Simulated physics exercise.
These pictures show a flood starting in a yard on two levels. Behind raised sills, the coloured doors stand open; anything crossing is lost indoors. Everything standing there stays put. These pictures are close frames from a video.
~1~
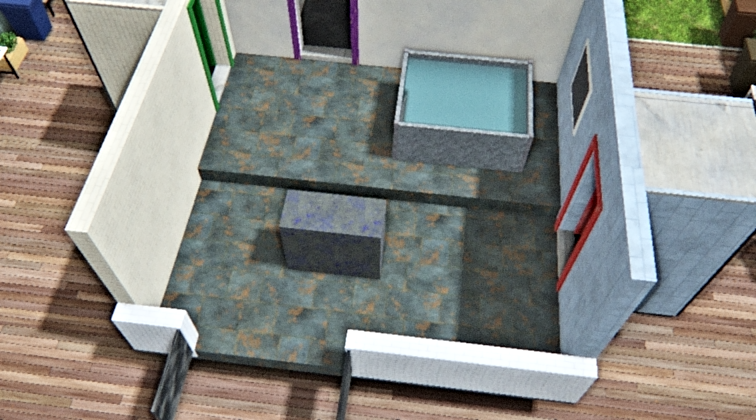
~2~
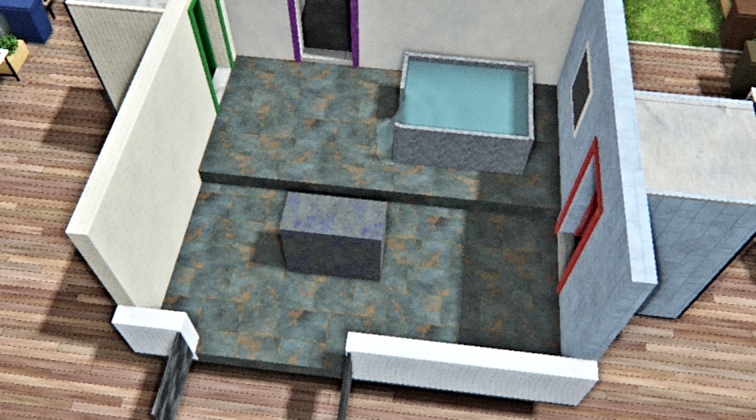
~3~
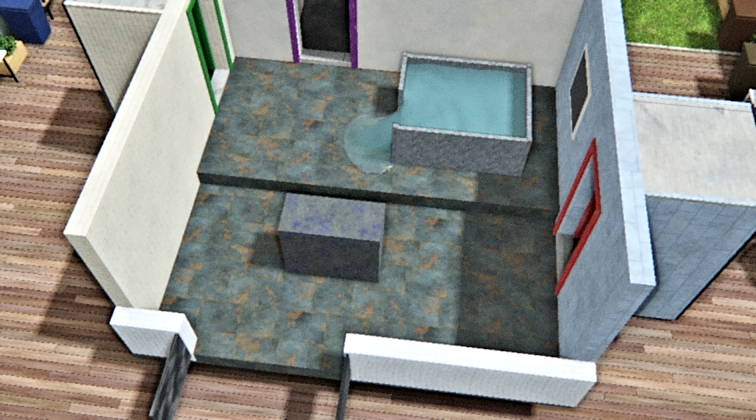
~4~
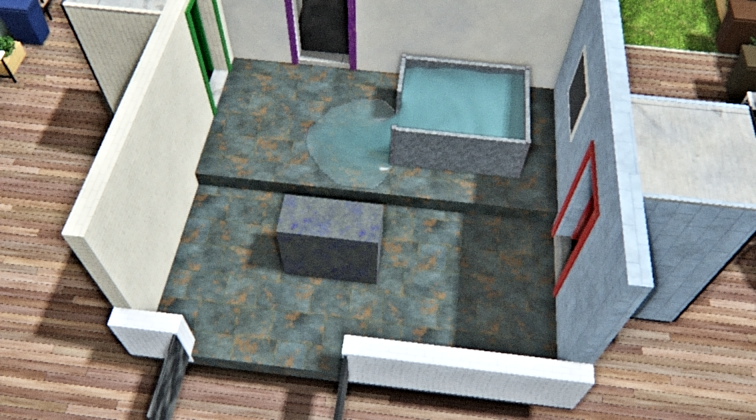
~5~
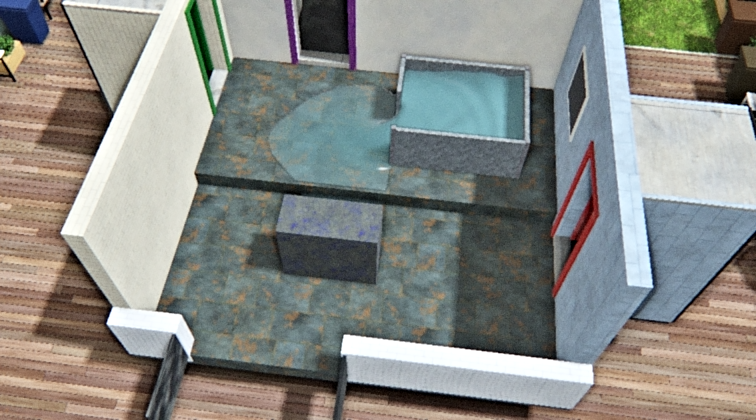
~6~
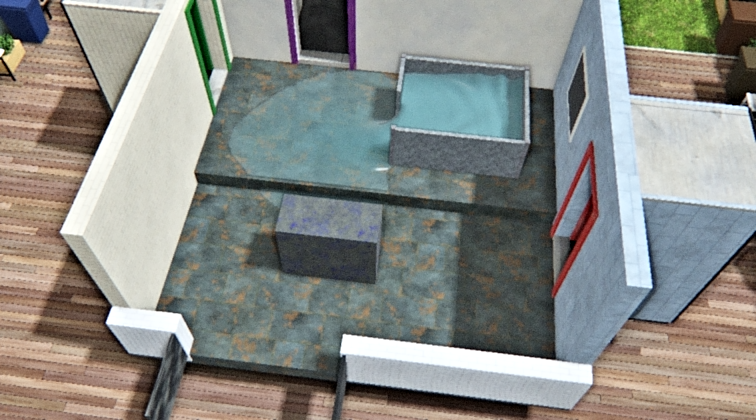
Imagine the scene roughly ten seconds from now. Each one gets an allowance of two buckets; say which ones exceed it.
Going through them: The purple door does not exceed it; the green door exceeds it; the red door does not exceed it.
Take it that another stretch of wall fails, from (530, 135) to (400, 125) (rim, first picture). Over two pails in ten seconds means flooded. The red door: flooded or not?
As for the red door, it tops the mark.
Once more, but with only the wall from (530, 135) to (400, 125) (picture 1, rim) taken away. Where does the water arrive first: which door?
The door marked red.
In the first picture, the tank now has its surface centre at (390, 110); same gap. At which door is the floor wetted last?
Door: The red one.
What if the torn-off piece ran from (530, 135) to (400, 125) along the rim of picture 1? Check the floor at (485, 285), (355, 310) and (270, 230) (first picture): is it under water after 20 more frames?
Respectively: Drenched, drenched and drenched.
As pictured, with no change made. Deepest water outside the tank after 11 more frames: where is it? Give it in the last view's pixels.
My pick is (149, 332).
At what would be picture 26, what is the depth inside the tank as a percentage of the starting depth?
I'd put it close to 40 in a hundred.
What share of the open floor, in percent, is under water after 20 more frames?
About 55 per cent.
A moment on, water covers 40 % of the floor; the purple door wet at the sill, nothing in, the green door under two buckets in, the red door not reached.
Next, water covers 45 % of the floor; the purple door wet at the sill, nothing in, the green door far over two buckets in, the red door not reached.
Then, water covers 55 % of the floor; the purple door wet at the sill, nothing in, the green door far over two buckets in, the red door not reached.
Later, water covers 75 % of the floor; the purple door wet at the sill, nothing in, the green door far over two buckets in, the red door not reached.
In the end, water covers 85 % of the floor; the purple door wet at the sill, nothing in, the green door far over two buckets in, the red door wet at the sill, nothing in.
